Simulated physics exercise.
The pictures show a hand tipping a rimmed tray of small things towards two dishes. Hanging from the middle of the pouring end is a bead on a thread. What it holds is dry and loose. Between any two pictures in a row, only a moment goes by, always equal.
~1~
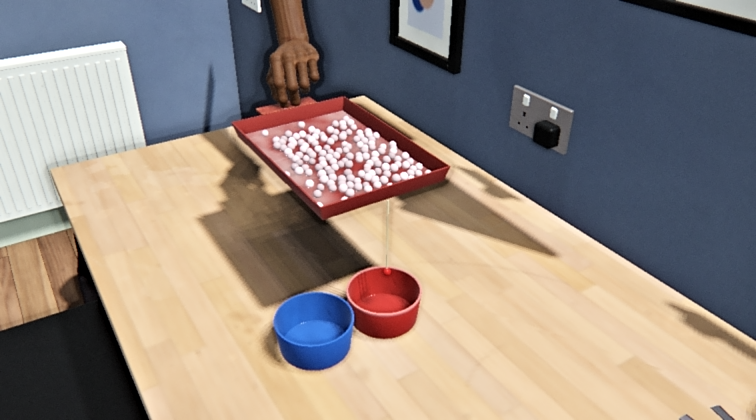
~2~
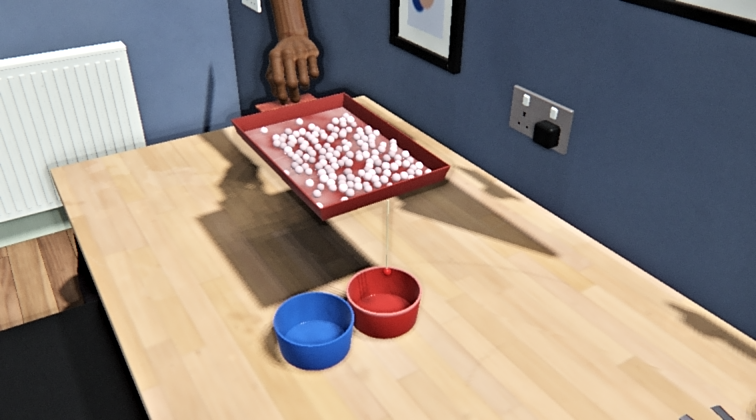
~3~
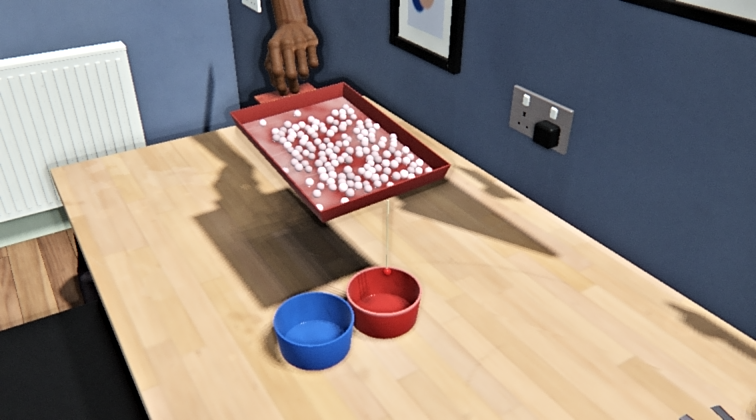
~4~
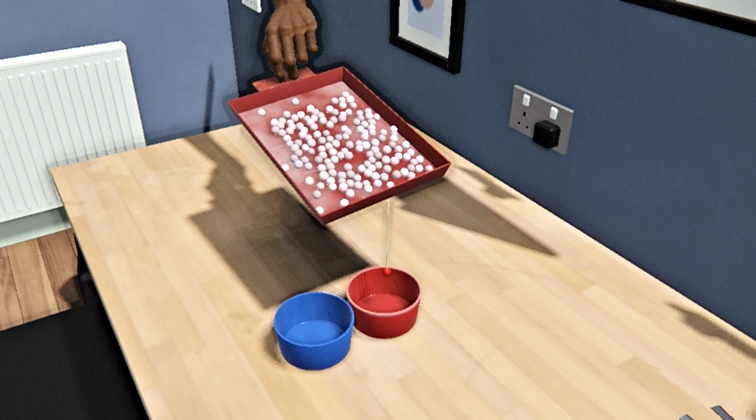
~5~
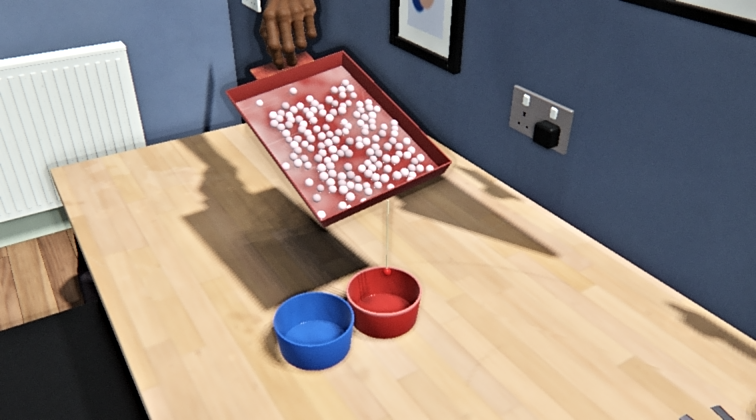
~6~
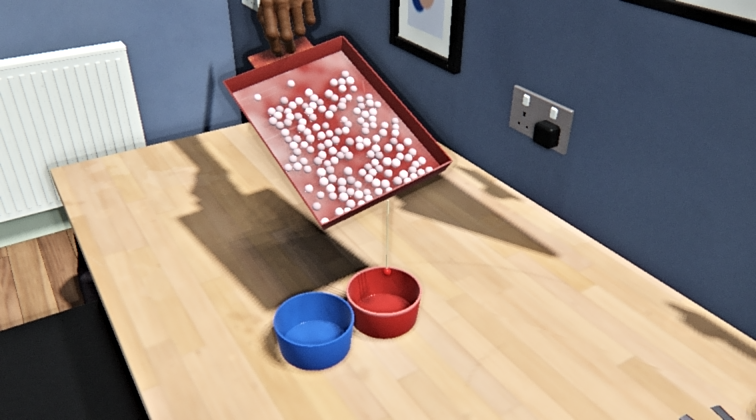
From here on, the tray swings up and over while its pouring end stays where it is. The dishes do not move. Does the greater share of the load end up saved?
Yes.
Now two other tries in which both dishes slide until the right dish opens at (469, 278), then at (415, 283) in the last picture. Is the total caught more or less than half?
Held in all, by try: A smaller portion, then a larger portion.
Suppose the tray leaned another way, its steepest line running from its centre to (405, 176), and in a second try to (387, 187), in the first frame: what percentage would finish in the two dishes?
0 per cent, then 10 per cent.
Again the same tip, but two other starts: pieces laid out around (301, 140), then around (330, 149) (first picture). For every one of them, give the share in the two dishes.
Estimate: 60 % first, 80 % second.
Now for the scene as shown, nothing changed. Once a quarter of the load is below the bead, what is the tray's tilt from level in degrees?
It has tipped about 80 degrees.
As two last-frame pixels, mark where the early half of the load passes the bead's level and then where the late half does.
The opening part goes through (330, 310); what follows goes through (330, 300).
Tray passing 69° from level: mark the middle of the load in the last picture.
In the last view, the load is centred close to (339, 221).
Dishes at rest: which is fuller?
Fuller at the end: The leftward one.
Shortly afterwards, tray tipped steeply; near two thirds on the tray; a little in the left dish; only a few outside both; near a quarter in the air.
Next, tray tipped past a quarter turn; only a few on the tray; the bulk in the left dish; only a few in the right dish; a little outside both; only a few in the air.
Some moments later, tray tipped past a quarter turn; the bulk in the left dish; only a few in the right dish; a little outside both.
In the end, tray tipped past a quarter turn; the bulk in the left dish; only a few in the right dish; a little outside both.
